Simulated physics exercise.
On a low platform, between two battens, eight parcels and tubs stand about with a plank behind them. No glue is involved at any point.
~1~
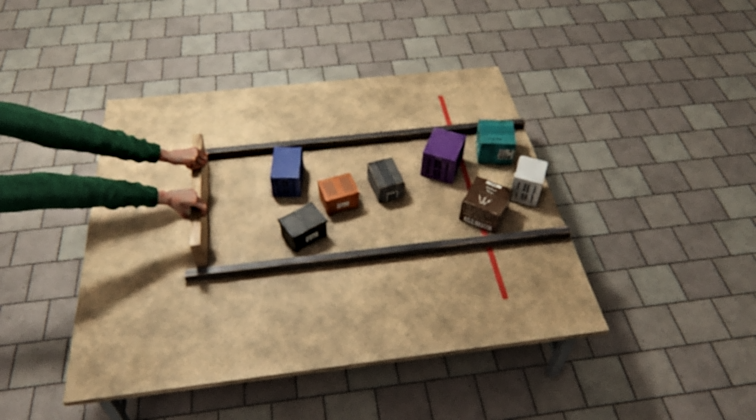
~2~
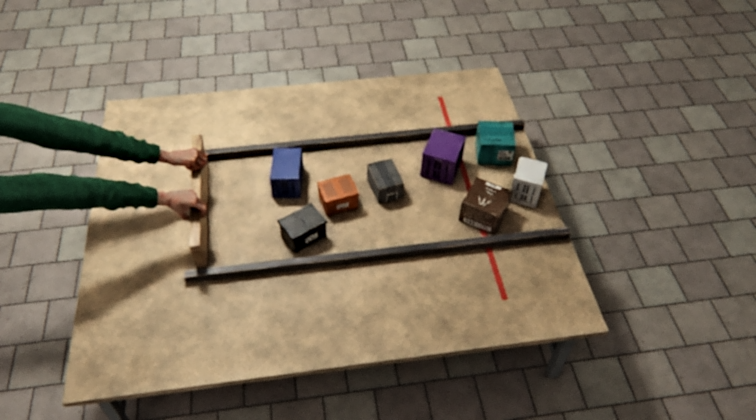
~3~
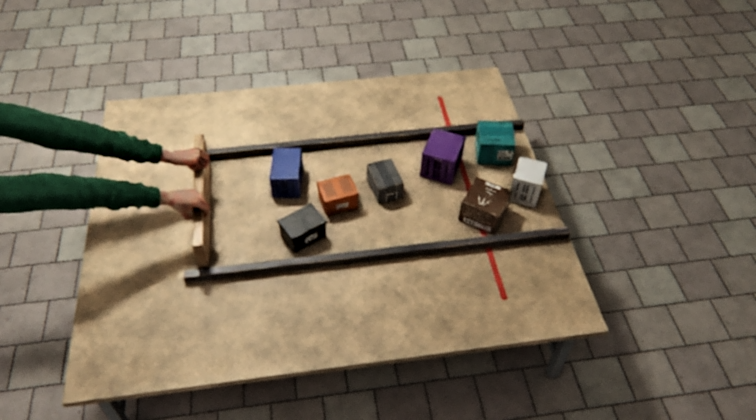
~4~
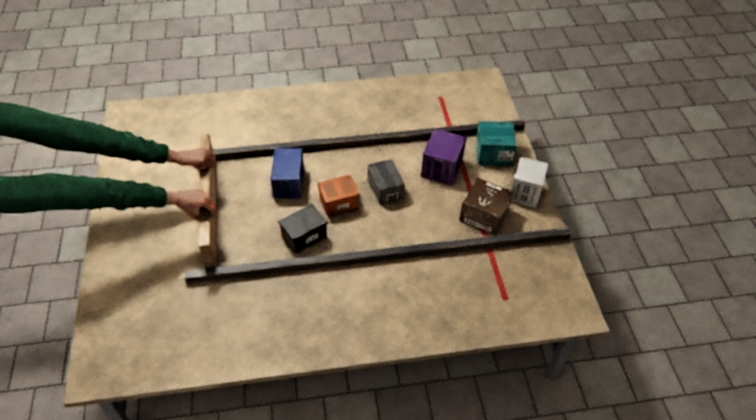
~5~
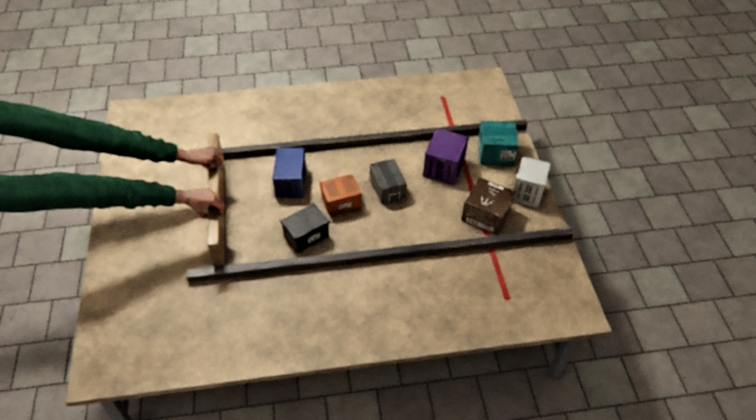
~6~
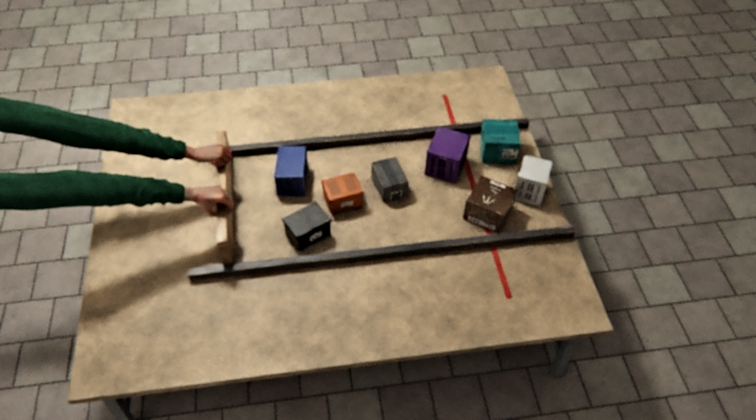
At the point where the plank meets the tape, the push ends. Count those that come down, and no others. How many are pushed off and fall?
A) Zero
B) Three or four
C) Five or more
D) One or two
D.
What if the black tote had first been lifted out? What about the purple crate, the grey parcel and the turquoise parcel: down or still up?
First, the purple crate is safe; next, the grey parcel is safe; last, the turquoise parcel takes the fall.
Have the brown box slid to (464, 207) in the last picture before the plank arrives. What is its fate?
It is safe.
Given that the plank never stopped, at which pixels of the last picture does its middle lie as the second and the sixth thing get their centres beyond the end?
Roughly (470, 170) for the earlier crossing, roughly (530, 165) for the later one.
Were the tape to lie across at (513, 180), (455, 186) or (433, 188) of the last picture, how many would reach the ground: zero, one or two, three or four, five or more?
Going one by one, the answers are five or more, just one or two and none.
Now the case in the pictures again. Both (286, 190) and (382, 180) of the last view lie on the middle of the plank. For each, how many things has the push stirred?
Respectively 2 and 5.
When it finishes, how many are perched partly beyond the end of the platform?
It's 2.
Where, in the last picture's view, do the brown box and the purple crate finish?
The first sits around (545, 195), while the other sits around (520, 135).
A little later, none off yet; white crate at rest near (532, 181); turquoise parcel at rest near (500, 141); brown box at rest near (490, 204).
Next, none off yet; white crate at rest near (532, 181); turquoise parcel shifted a little near (516, 135); brown box shifted a little near (501, 202).
When it is over, the number that fall off is one or two; down, turquoise parcel and white crate.
